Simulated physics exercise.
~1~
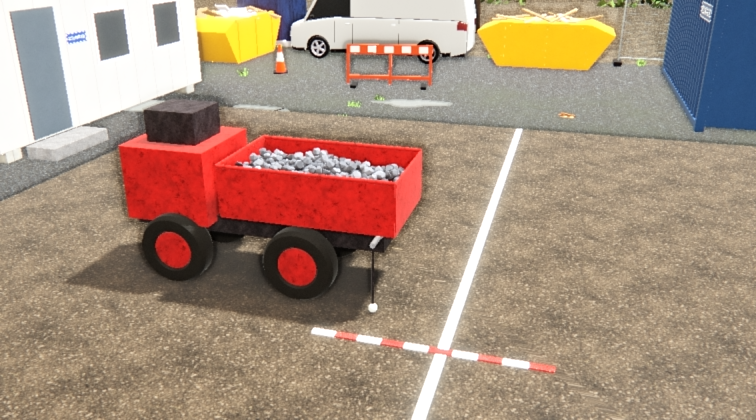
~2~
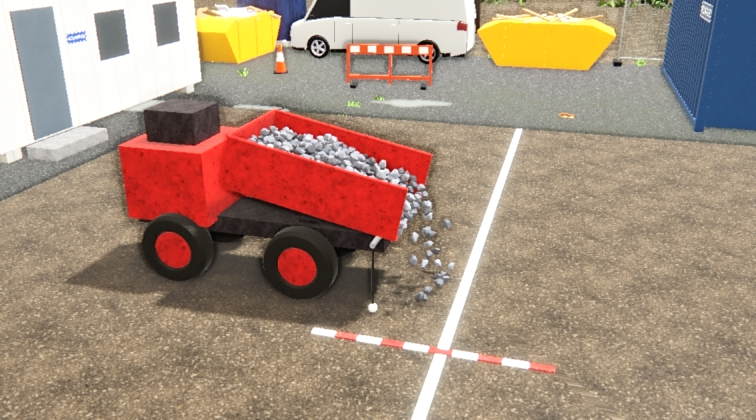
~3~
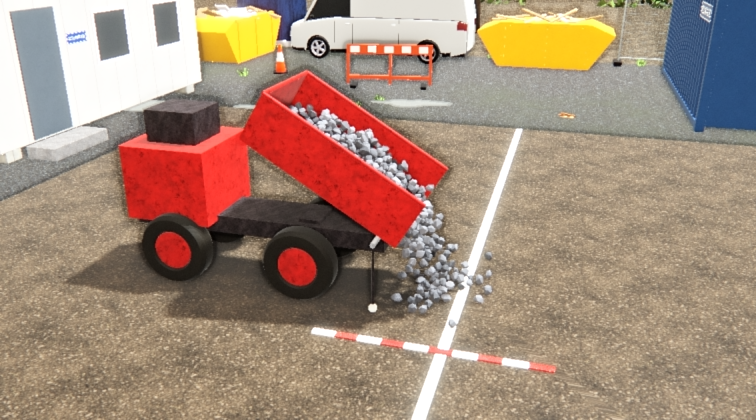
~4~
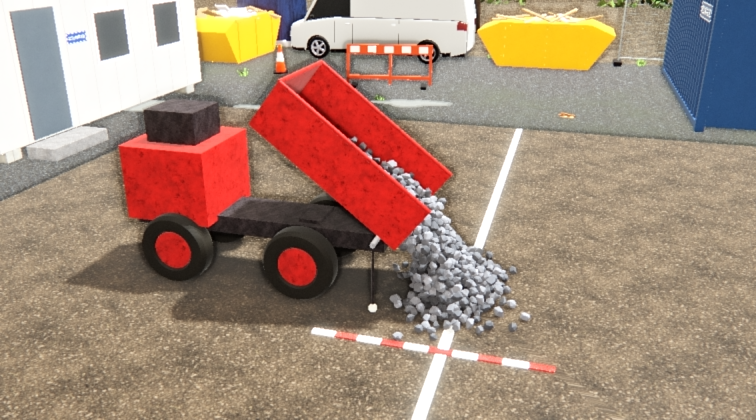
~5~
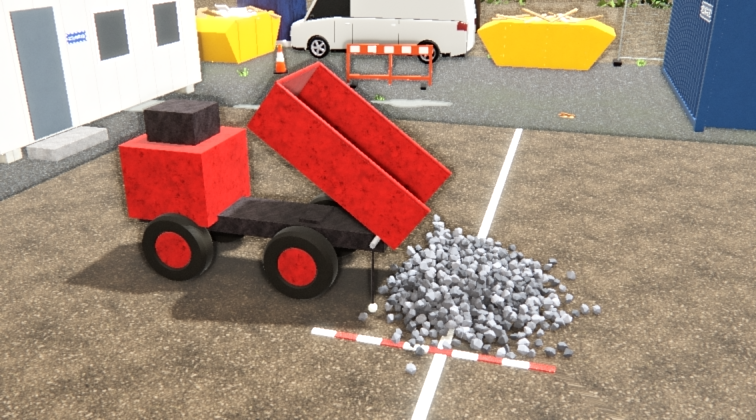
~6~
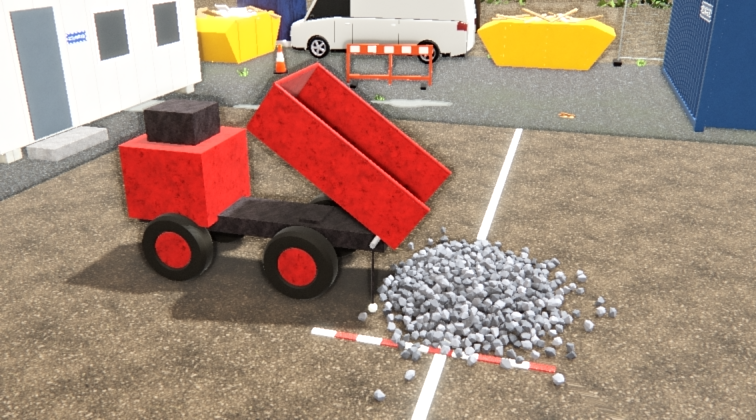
A red tipping truck raises its bed and pours grey stones into a heap across the white line.
